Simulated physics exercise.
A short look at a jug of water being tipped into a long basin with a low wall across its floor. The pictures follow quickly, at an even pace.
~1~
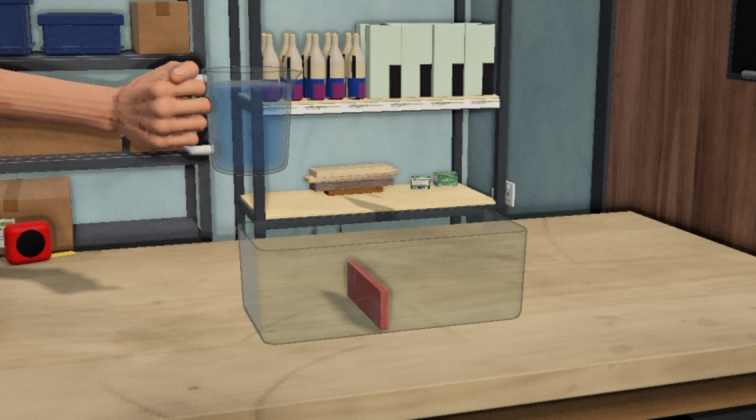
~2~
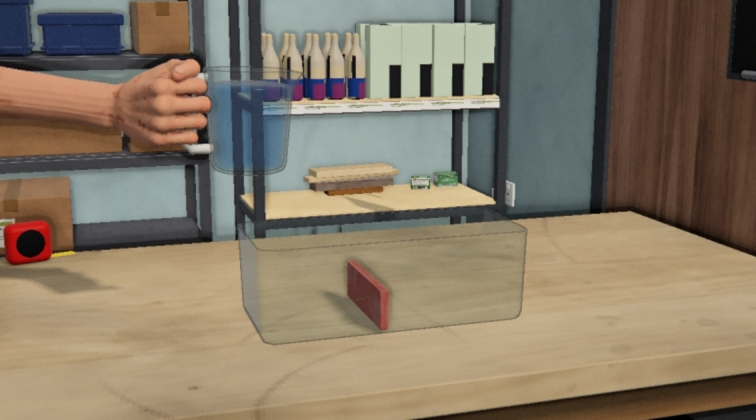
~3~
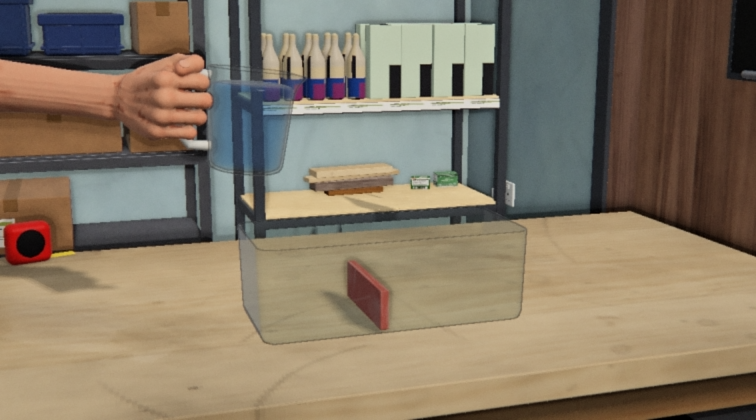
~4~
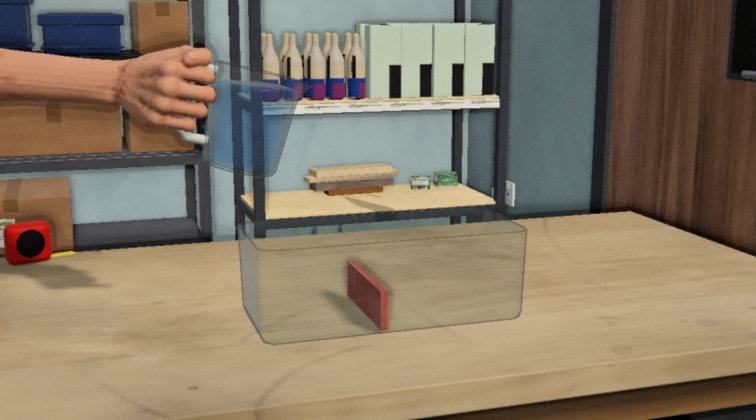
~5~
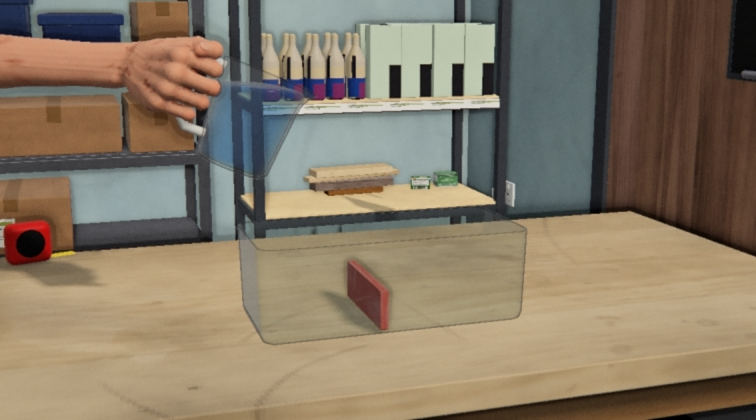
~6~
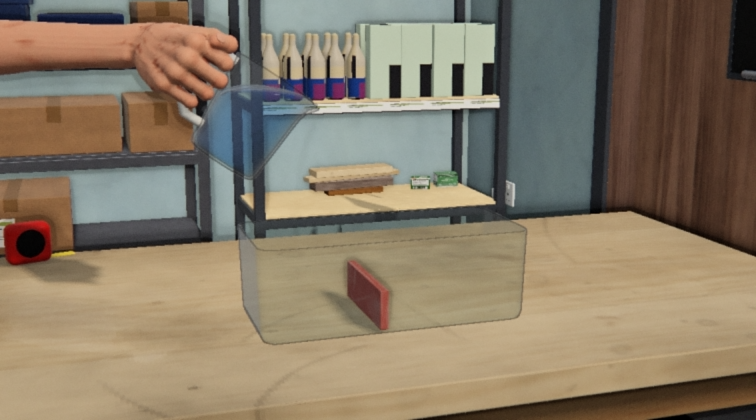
A hand held a clear jug of blue water above a long see-through basin with a low red wall inside, then slowly tilted the jug further and further to the right.
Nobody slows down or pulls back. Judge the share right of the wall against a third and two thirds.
The share right of the wall is not even a third.
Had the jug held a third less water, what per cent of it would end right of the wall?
About 0 per cent.
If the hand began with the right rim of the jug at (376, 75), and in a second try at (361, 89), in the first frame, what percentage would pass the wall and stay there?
Near 95 % and 95 %.
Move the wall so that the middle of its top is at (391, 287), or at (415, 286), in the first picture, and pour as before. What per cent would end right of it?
The first gives 10 %, the second 15 %.
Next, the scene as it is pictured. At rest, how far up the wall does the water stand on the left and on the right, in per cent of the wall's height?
Some 50 per cent left and 10 right.
A moment on, the jug is tipped right over and 52 per cent is still to pour, 9 is left of the wall and 10 right of it.
Next, the jug is tipped right over and 13 per cent is still to pour, 54 is left of the wall and 18 right of it.
Then the jug is tipped right over and 1 per cent is still to pour, 72 is left of the wall and 19 right of it.
Later the jug is tipped right over and 0 per cent is still to pour, 76 is left of the wall and 20 right of it.
At rest 76 per cent lies left of the wall, 20 right of it and 4 outside.
